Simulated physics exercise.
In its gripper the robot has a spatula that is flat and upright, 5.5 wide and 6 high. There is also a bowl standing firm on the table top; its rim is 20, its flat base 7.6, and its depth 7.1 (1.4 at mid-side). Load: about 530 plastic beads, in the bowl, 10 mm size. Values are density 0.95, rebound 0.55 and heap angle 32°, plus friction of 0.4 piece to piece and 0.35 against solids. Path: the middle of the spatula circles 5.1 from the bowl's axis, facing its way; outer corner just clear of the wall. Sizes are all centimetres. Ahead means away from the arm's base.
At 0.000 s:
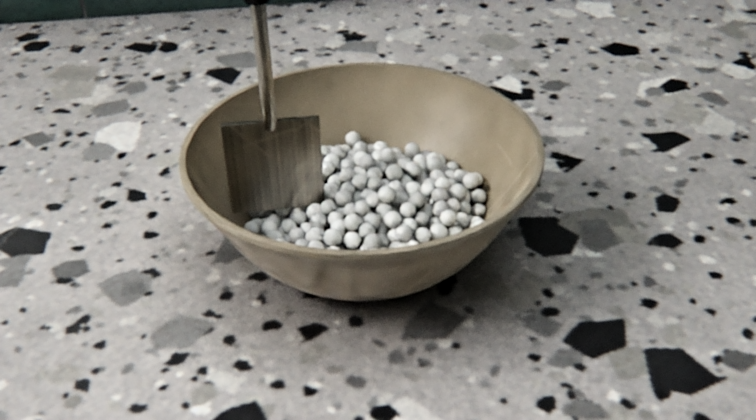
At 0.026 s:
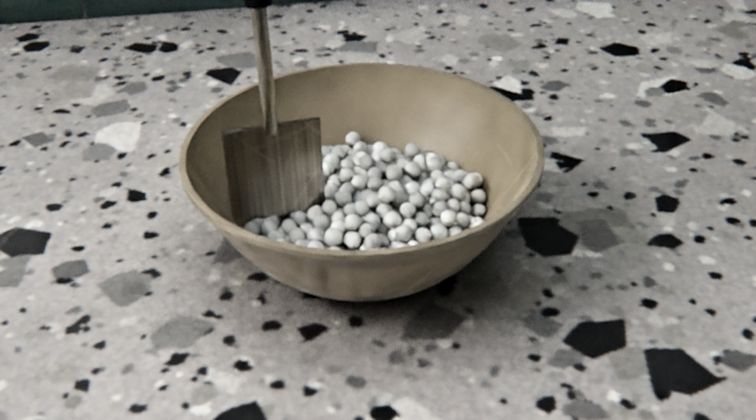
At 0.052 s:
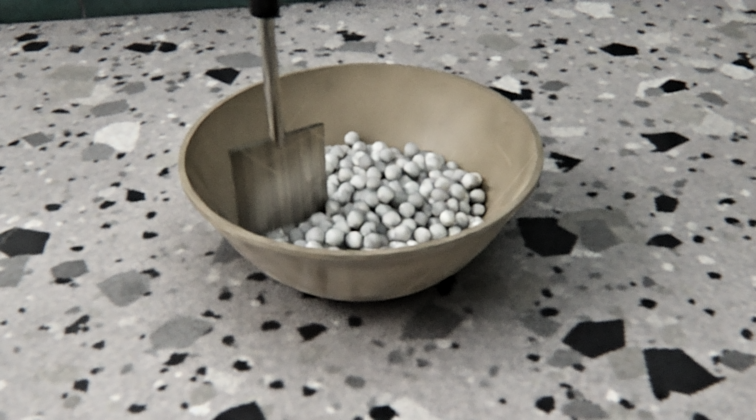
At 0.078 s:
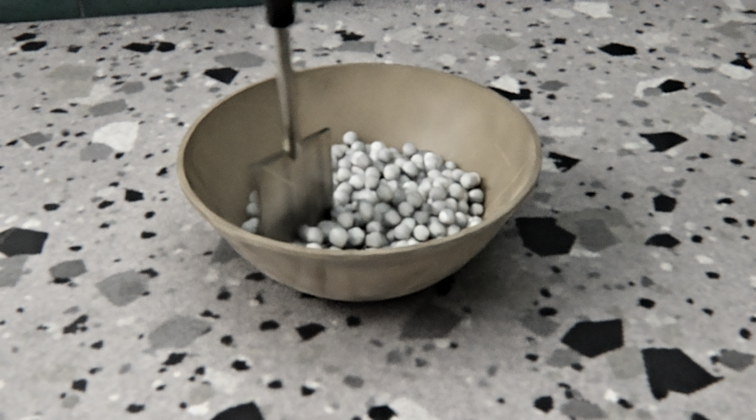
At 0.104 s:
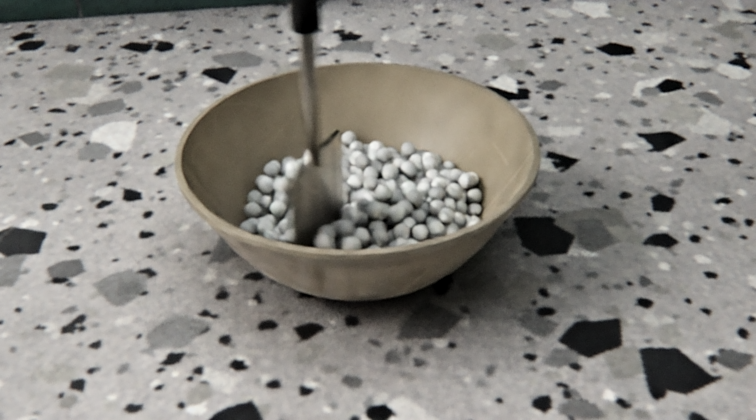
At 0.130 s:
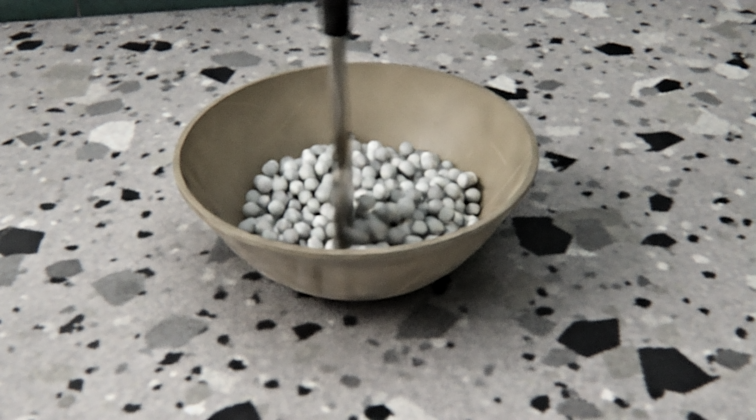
A tan bowl of small pale beads sat on a speckled table top while a flat metal spatula, upright at its left side, slowly turned edge-on and swept through the beads toward the middle.
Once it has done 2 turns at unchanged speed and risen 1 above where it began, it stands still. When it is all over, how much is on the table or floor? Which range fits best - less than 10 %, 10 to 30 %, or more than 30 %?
The range that fits is less than 10 %.
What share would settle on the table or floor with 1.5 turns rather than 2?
5 %.
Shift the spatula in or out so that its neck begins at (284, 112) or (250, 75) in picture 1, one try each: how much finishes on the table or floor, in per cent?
About 15 and 0 per cent.
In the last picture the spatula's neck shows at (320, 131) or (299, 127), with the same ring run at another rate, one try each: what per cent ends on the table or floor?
First try: Around 0 %; second try: Around 0 %.
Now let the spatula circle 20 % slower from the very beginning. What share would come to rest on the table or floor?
Estimate: Near 0 in a hundred.
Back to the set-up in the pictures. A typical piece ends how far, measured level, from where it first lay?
Something near 1 cm, measured level.
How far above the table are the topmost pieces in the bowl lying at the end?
It reaches some 5.0 cm above the table.
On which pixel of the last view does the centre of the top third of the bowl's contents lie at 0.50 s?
Around (287, 188).
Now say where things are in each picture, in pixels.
In the first frame, spatula neck at (267, 96), 0° round; upper third of the load around (374, 199), from x 250 to 480, top at y 140; 527 in the bowl.
In the second frame, spatula neck at (268, 101), 6° round; upper third of the load around (374, 199), from x 250 to 480, top at y 140.
In the third frame, spatula neck at (275, 112), 22° round; upper third of the load around (373, 199), from x 250 to 480, top at y 140.
In the fourth frame, spatula neck at (290, 123), 40° round; upper third of the load around (372, 200), from x 250 to 475, top at y 140.
In the fifth frame, spatula neck at (313, 130), 57° round; upper third of the load around (374, 199), from x 250 to 475, top at y 140.
In the sixth frame, spatula neck at (341, 133), 75° round; upper third of the load around (375, 198), from x 245 to 475, top at y 140; 527 in the bowl.
By 0.50 s, 328° round, highest piece 9 above the table; 522 in the bowl, 3 on the table or floor, 2 in flight or on the tool.
By 0.87 s, 220° round, highest piece 8 above the table; 507 in the bowl, 18 on the table or floor, 2 in flight or on the tool.
By 1.25 s, 0° round, highest piece 5 above the table; 504 in the bowl, 23 on the table or floor.
By 1.95 s, 0° round, highest piece 5 above the table; 504 in the bowl, 23 on the table or floor.
Final count, 504 in the bowl, 23 on the table or floor. That is 4 % on the table or floor.
